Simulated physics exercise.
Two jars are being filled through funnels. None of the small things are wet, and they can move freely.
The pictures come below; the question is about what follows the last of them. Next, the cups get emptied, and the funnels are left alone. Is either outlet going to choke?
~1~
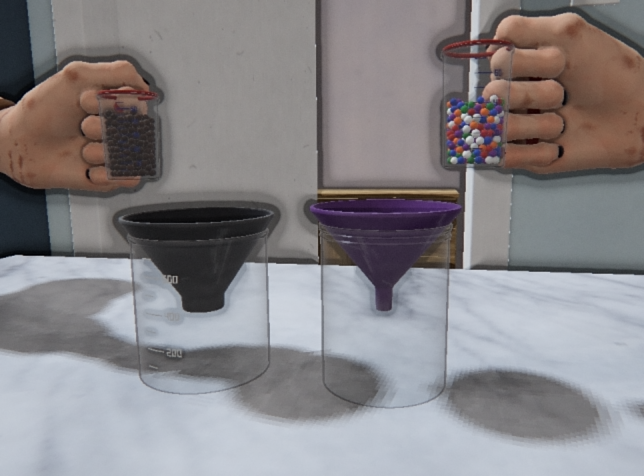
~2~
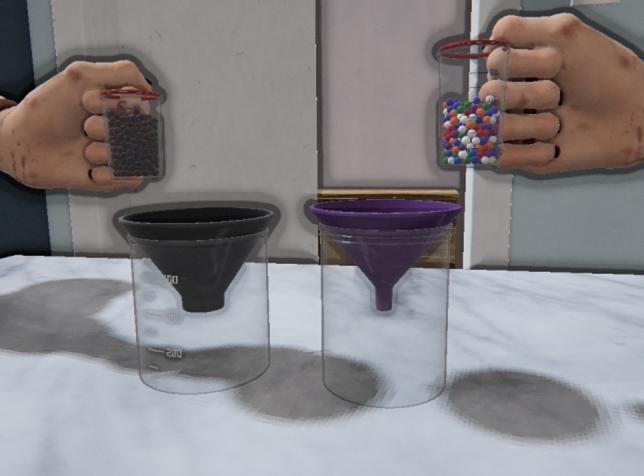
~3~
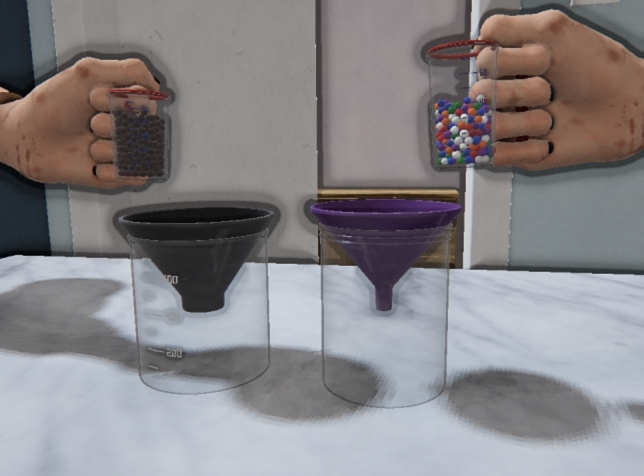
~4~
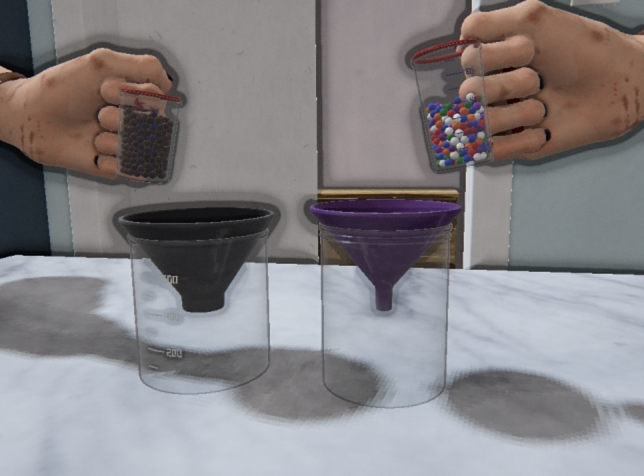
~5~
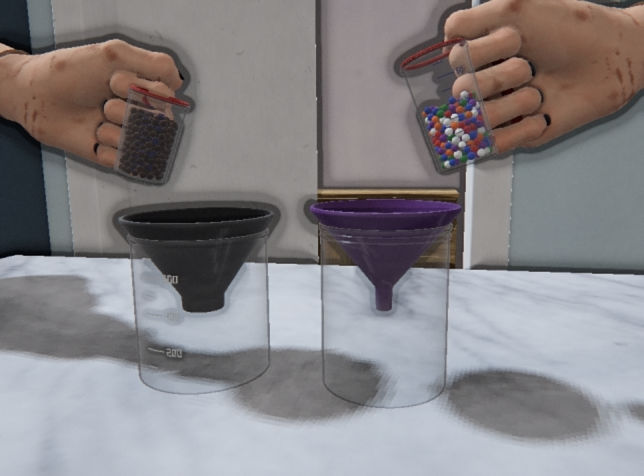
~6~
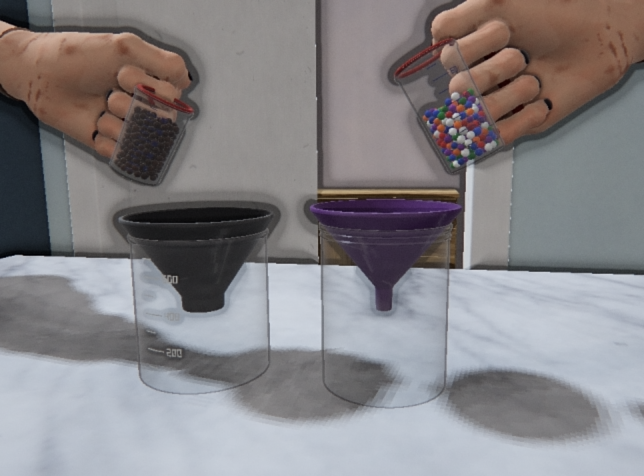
In the end left: I'd say it empties without a hitch, right: I'd say it gets wedged.
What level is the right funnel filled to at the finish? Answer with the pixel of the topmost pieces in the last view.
Top at rest: Approx. (358, 239).
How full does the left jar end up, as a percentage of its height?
Reading: Around 10 %.
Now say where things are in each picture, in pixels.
In the first picture, left funnel near (200, 227), outlet at (204, 307), about 5 pieces wide; left cup near (131, 137), holding chocolate balls; right funnel near (384, 219), outlet at (384, 309), under two pieces wide; right cup near (475, 109), holding round plastic beads.
In the second picture, left cup near (134, 137), upright; right cup near (471, 109), upright.
In the third picture, left cup near (141, 137), tipped 3°; right cup near (463, 109), tipped 3°.
In the fourth picture, left cup near (147, 137), tipped 11°; right cup near (454, 109), tipped 11°.
In the fifth picture, left cup near (150, 137), tipped 20°; right cup near (451, 109), tipped 20°.
In the sixth picture, left funnel near (200, 227), outlet at (204, 307); left cup near (150, 137), tipped 28°; right funnel near (384, 219), outlet at (384, 309); right cup near (451, 109), tipped 28°.
Then, 0.31 s on from there, left, the whole lot still in the cup; right, the whole lot still in the cup.
Then, 0.71 s on from there, left, all but a few still in the cup, only a few in or over the funnel; right, the whole lot still in the cup.
Then, 1.13 s on from there, left, near half still in the cup, near a third in or over the funnel, a little down in the jar; right, the bulk still in the cup, near a quarter in or over the funnel.
In the end, left, the whole lot down in the jar; right, all but a few stuck in the funnel, only a few down in the jar.
